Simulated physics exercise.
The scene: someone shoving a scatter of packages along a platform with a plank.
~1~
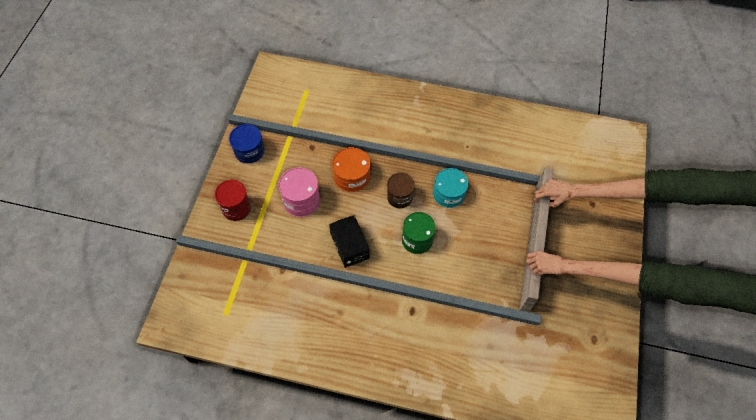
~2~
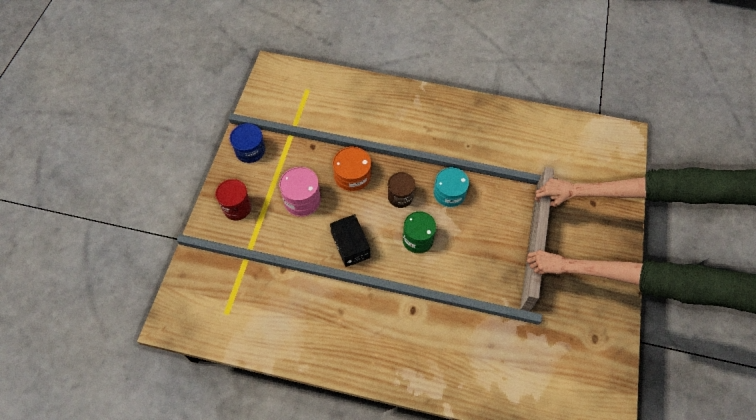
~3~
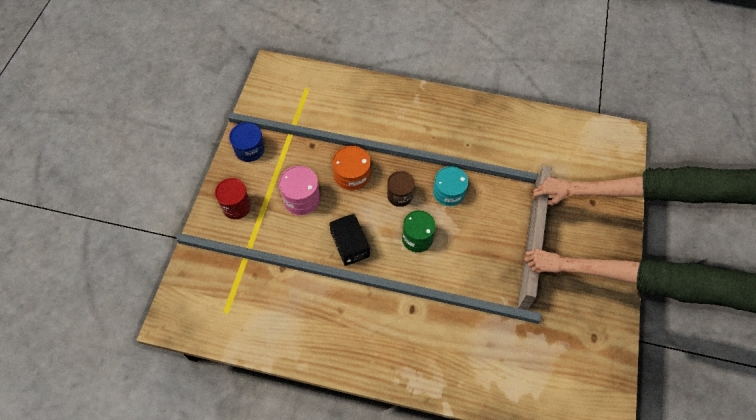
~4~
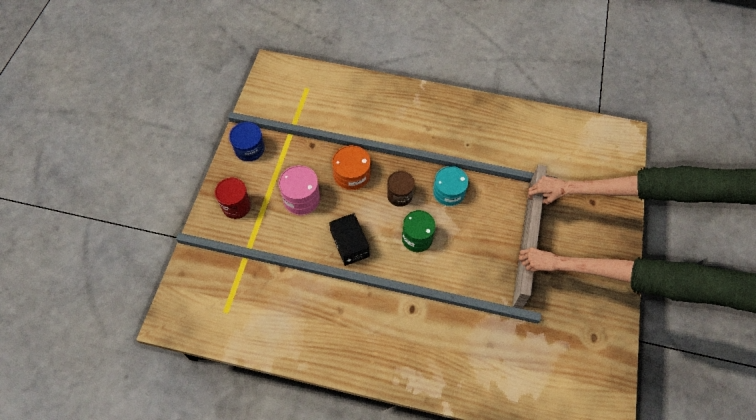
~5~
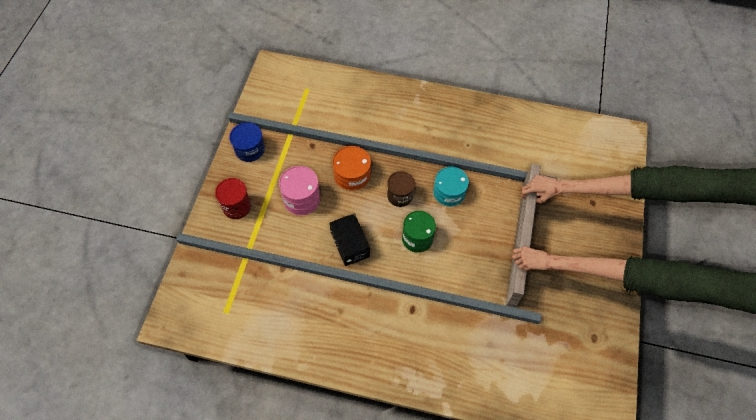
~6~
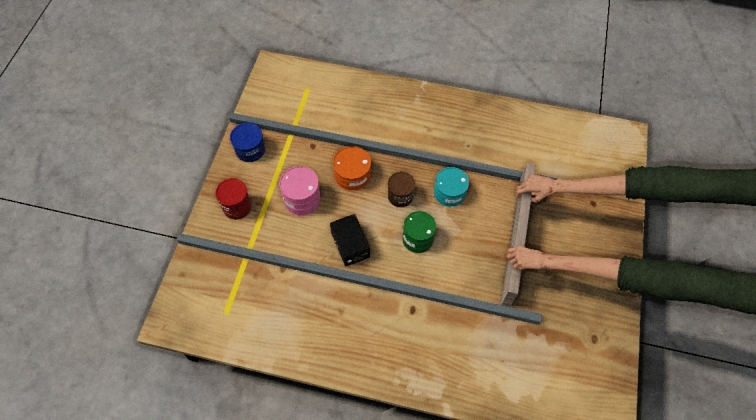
A person's two hands, in dark green sleeves, grip a plank at the right of a wooden platform on a grey floor, seen from above. Between two grey rails sit blue and red pails left of a yellow tape line, a pink canister beside it, then orange, brown, turquoise and green containers and a black box. The hands slide the plank slightly left, while the containers and view stay still.
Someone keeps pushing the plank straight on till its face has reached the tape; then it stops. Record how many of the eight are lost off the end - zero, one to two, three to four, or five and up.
The count that fall off is at least one and at most two.
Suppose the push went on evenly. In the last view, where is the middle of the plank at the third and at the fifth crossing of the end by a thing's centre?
At (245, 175) for the third, at (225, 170) for the fifth.
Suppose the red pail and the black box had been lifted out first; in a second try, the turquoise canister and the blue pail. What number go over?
1 for the first case, 0 for the second.
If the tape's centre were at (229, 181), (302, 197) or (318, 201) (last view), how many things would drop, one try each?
Taken one after another, the numbers are 4, 0 and 0.
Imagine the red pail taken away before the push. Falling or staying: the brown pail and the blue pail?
The brown pail does not fall; the blue pail is lost.
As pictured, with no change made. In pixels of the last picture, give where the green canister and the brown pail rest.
The green canister settles near (249, 196); as for the brown pail, near (262, 168).
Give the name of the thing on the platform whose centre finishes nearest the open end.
It's the orange canister that is foremost.
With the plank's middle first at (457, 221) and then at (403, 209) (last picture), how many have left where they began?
I make it 1 at the first spot and 3 at the other.
Soon after, none off yet; blue pail at rest near (248, 143); red pail at rest near (234, 199); pink canister at rest near (301, 191).
After that, none off yet; blue pail moving near (246, 143); red pail at rest near (234, 199); pink canister displaced about its own width near (272, 183).
In the end, the number that fall off is one or two; gone, blue pail.
